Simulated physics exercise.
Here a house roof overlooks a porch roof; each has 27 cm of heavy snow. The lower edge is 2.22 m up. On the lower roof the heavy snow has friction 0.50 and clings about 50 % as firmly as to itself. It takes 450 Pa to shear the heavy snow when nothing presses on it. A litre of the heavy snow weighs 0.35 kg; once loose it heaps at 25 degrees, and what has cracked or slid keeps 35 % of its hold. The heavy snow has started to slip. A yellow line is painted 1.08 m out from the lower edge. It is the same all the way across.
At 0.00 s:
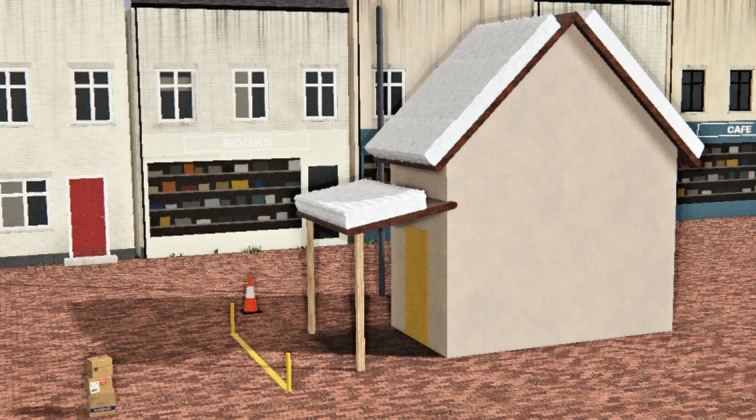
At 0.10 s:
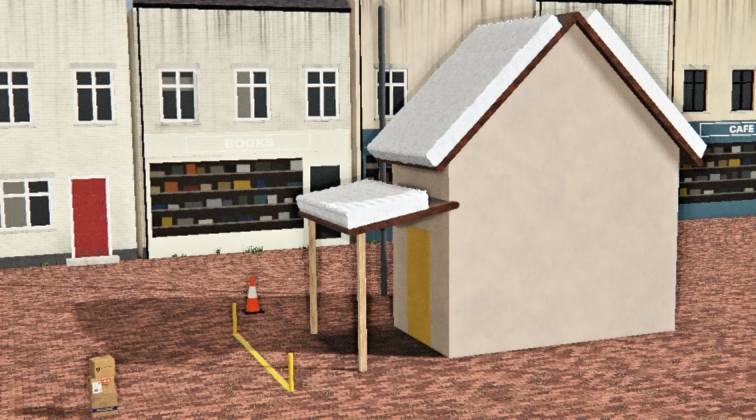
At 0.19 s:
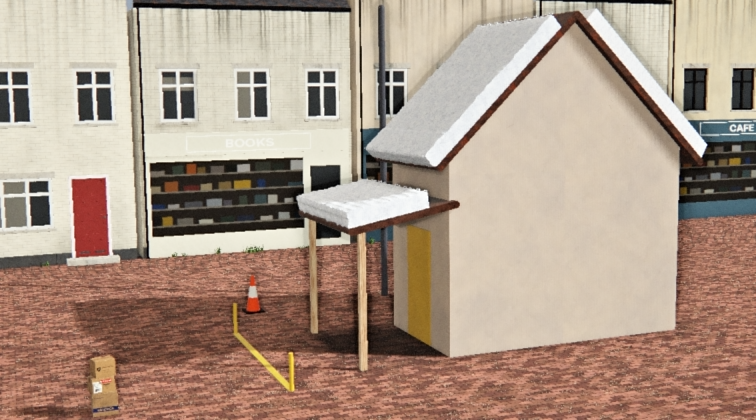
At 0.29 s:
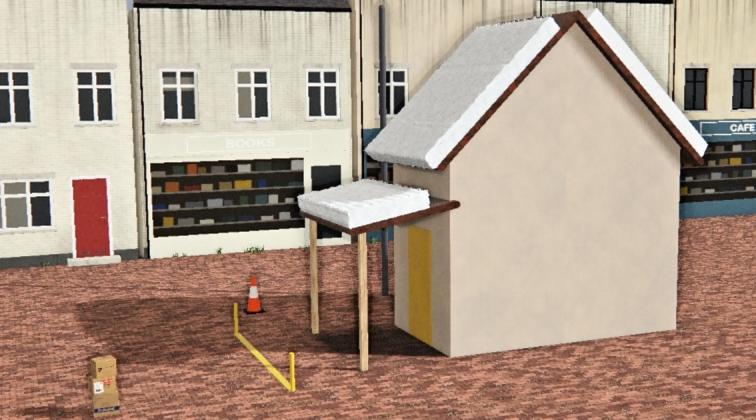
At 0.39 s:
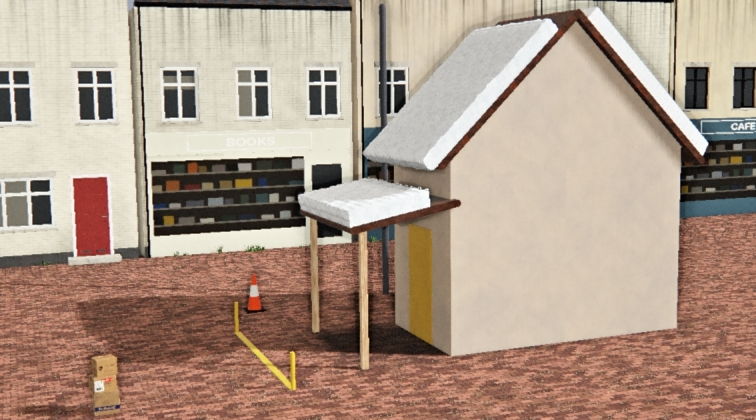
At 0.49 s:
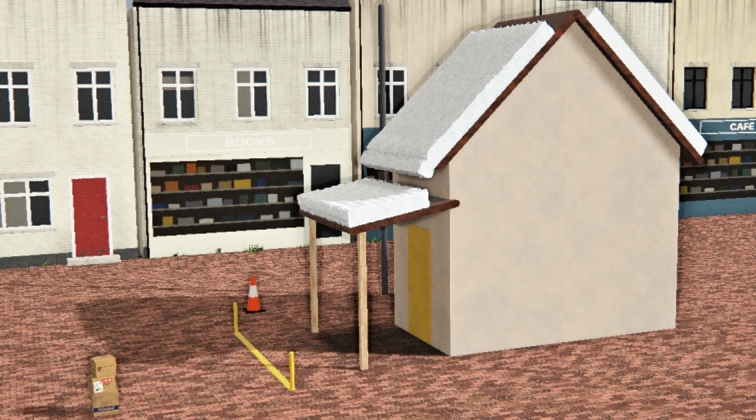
A small house with thick snow on its roof stood in a brick square, and the snow on the left slope slid slightly down toward the snowy porch roof, its lower edge poking out.
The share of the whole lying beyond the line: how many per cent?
Expect roughly 8 %.
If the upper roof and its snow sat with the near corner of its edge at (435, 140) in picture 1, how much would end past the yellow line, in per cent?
It would be near 35 %.
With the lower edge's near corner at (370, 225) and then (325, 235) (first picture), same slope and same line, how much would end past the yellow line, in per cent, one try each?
In turn about 20 %, 3 %.
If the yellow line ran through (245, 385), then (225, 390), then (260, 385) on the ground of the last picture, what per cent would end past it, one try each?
In turn about 1 %, 0 %, 3 %.
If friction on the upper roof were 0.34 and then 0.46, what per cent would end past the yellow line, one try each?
In turn about 30 %, 20 %.
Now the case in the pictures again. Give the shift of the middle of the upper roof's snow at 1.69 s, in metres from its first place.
Roughly 2.0 m.
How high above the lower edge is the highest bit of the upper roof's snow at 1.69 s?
Some 1.6 m.
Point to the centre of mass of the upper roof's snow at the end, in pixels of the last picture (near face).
Around (367, 256).
By 1.04 s, none is below the lower edge and 0 % is past the line.
By 1.69 s, none is below the lower edge and 0 % is past the line.
By 2.35 s, 14 % is below the lower edge and 0 % is past the line.
By 3.00 s, 29 % is below the lower edge and 6 % is past the line.
By 4.70 s, at the end, 35 % is below the lower edge and 8 % is past the line.
